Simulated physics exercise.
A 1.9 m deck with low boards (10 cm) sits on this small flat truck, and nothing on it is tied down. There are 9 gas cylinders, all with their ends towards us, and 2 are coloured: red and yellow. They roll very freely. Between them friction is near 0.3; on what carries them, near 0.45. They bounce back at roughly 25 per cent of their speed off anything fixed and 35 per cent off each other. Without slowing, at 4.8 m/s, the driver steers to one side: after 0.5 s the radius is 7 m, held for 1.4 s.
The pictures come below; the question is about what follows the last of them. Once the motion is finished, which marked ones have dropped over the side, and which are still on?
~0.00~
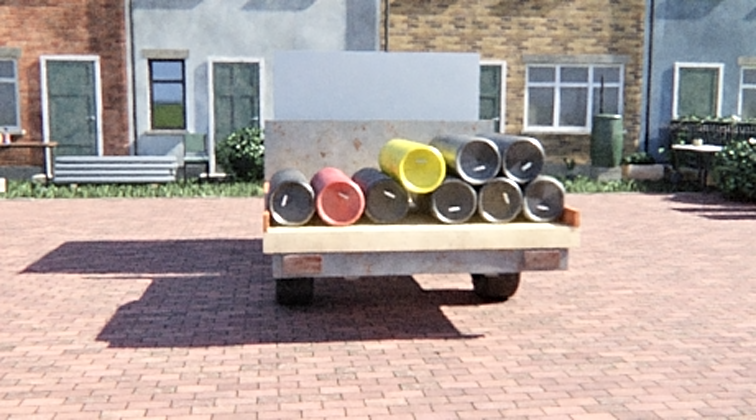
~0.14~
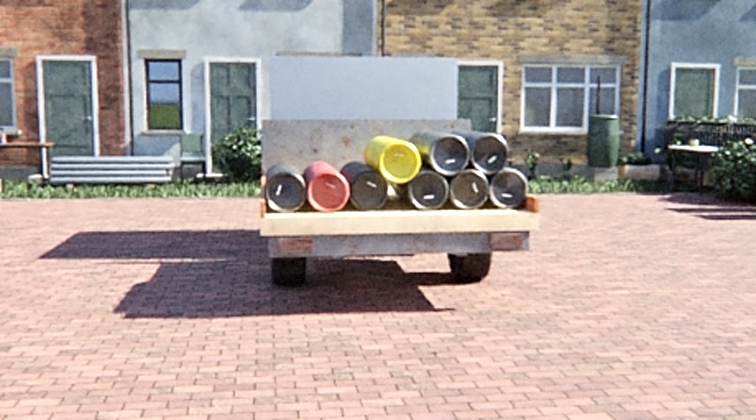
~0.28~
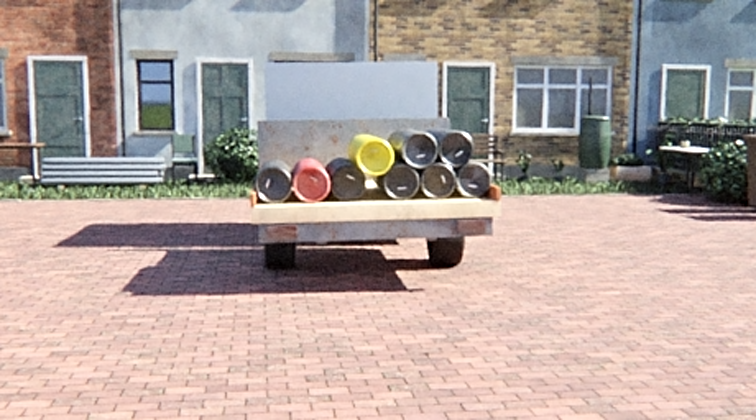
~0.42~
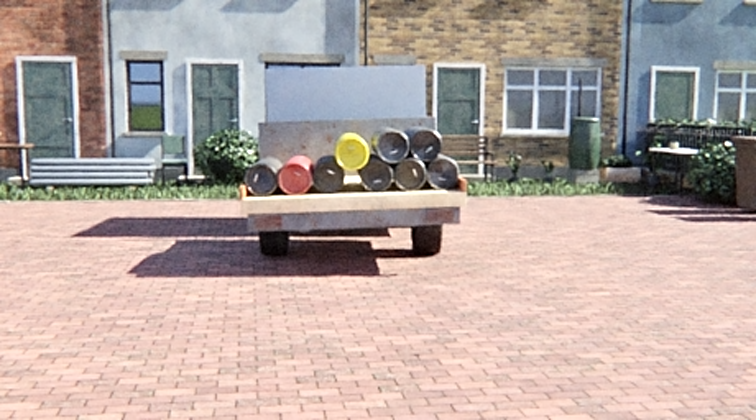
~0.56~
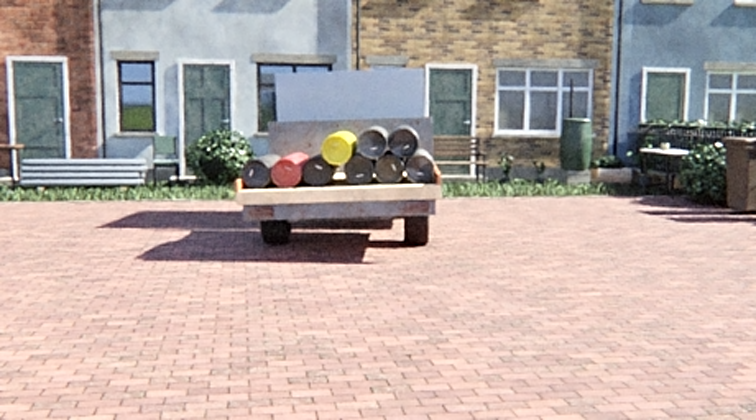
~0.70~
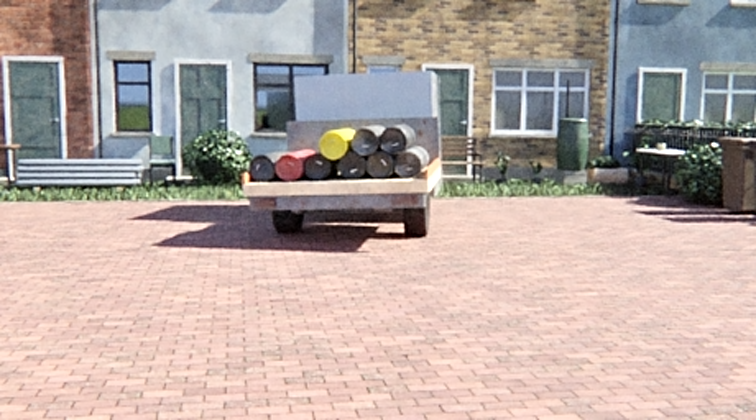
Red is still on; yellow dropped over.
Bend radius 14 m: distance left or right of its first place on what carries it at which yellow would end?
Rightwards, around 0 cm.
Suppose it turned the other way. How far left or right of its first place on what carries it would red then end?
Shift: Near 15 cm to the right.
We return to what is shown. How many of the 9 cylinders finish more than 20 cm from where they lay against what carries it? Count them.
1.
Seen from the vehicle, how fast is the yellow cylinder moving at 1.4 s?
Estimated speed near 1.0 m/s.
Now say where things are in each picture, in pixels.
Red at (340, 203), yellow at (421, 169); 6 of the 9 make up the bottom layer, in the first frame.
Red at (328, 192), yellow at (399, 162); the deck is level, in the second frame.
Red at (311, 184), yellow at (375, 157); the deck slopes 1° down to the left, in the third frame.
Red at (295, 179), yellow at (352, 153); the deck slopes 2° down to the left, in the fourth frame.
Red at (286, 173), yellow at (337, 150); the deck slopes 2° down to the left, in the fifth frame.
Red at (289, 168), yellow at (333, 145); the deck slopes 2° down to the left, in the sixth frame.
After 1.4 s, red is on the deck, 45 cm from the left edge; yellow is up on others, 60 cm from the left edge, rolling left; 0 gone from the deck.
After 2.2 s, yellow is over the left board and falling; no change for red; 1 gone from the deck.
At rest (2.5 s), red is on the deck, 45 cm from the left edge; yellow is over the left board and gone; 1 gone from the deck.
